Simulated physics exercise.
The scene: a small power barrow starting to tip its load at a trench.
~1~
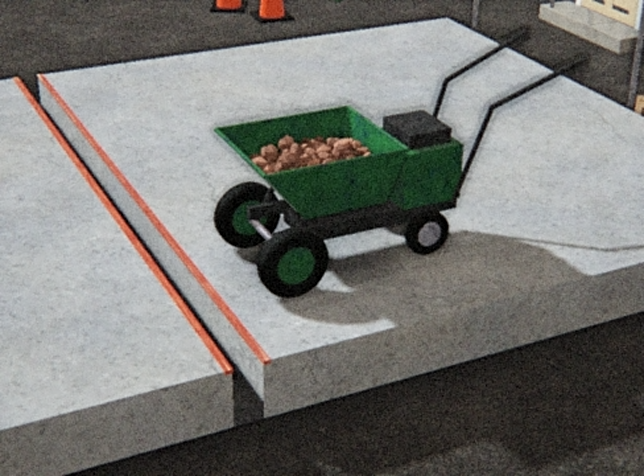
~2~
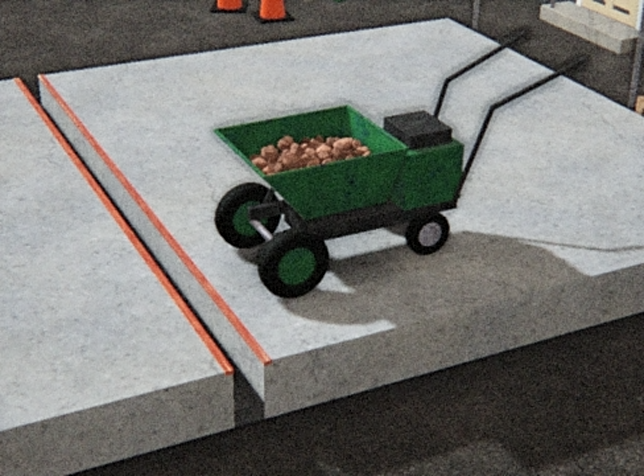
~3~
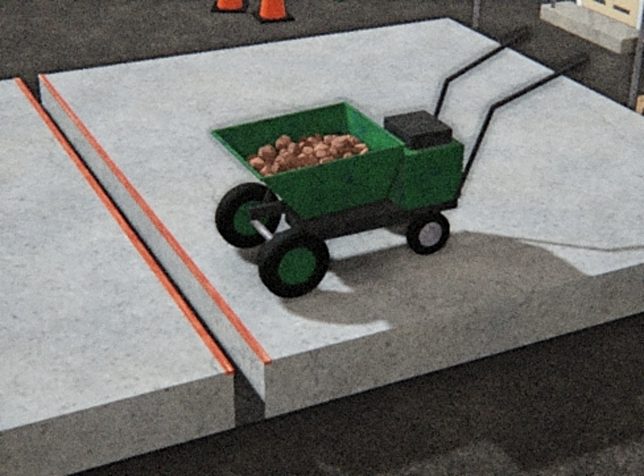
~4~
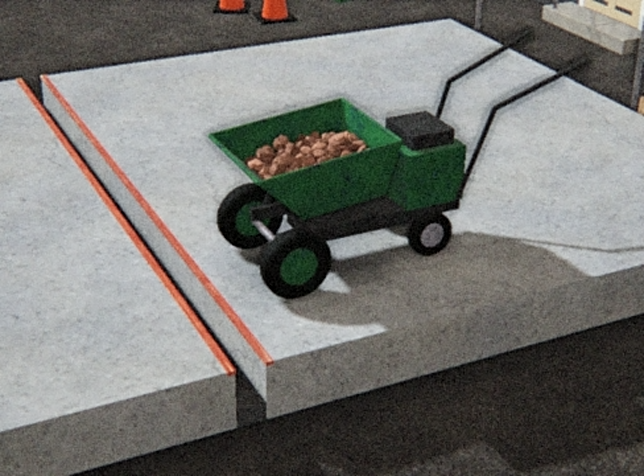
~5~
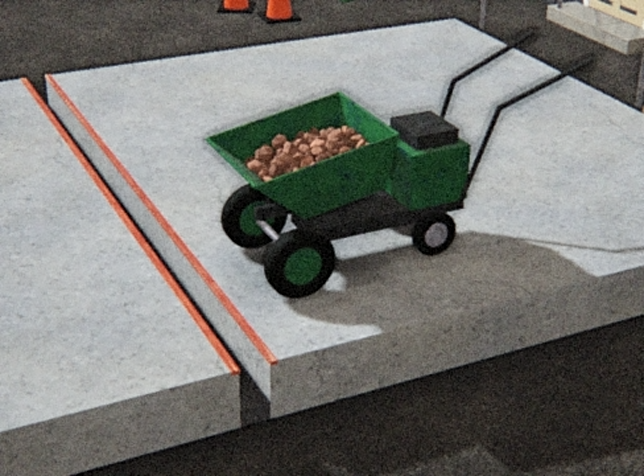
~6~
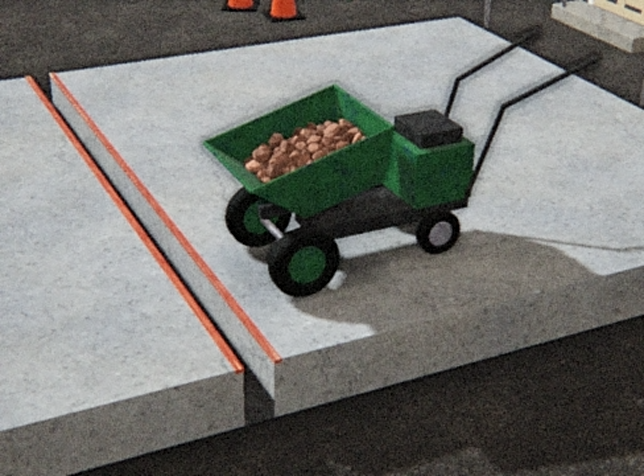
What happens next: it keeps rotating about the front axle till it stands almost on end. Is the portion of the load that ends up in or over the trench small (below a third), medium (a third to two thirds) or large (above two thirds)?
Small.
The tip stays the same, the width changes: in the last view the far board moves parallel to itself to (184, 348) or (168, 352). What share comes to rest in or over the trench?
In order: Some 70 per cent, then some 90 per cent.
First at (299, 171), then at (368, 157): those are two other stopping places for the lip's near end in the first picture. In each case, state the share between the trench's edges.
70 and 30 in a hundred, in that order.
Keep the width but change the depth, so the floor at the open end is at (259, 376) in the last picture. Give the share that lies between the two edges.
About 10 %.
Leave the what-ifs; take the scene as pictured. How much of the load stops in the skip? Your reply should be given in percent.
5 per cent or so.
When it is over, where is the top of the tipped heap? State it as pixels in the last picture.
About (154, 285).
Soon, skip tipped steeply; all in the skip.
A while on, skip tipped right over; most in the skip; about a quarter beyond it; a stray few falling.
Towards the end, skip tipped right over; a small part in the skip; a stray few in or heaped over the trench; most beyond it.
Finally, skip tipped right over; a small part in the skip; a small part in or heaped over the trench; most beyond it.
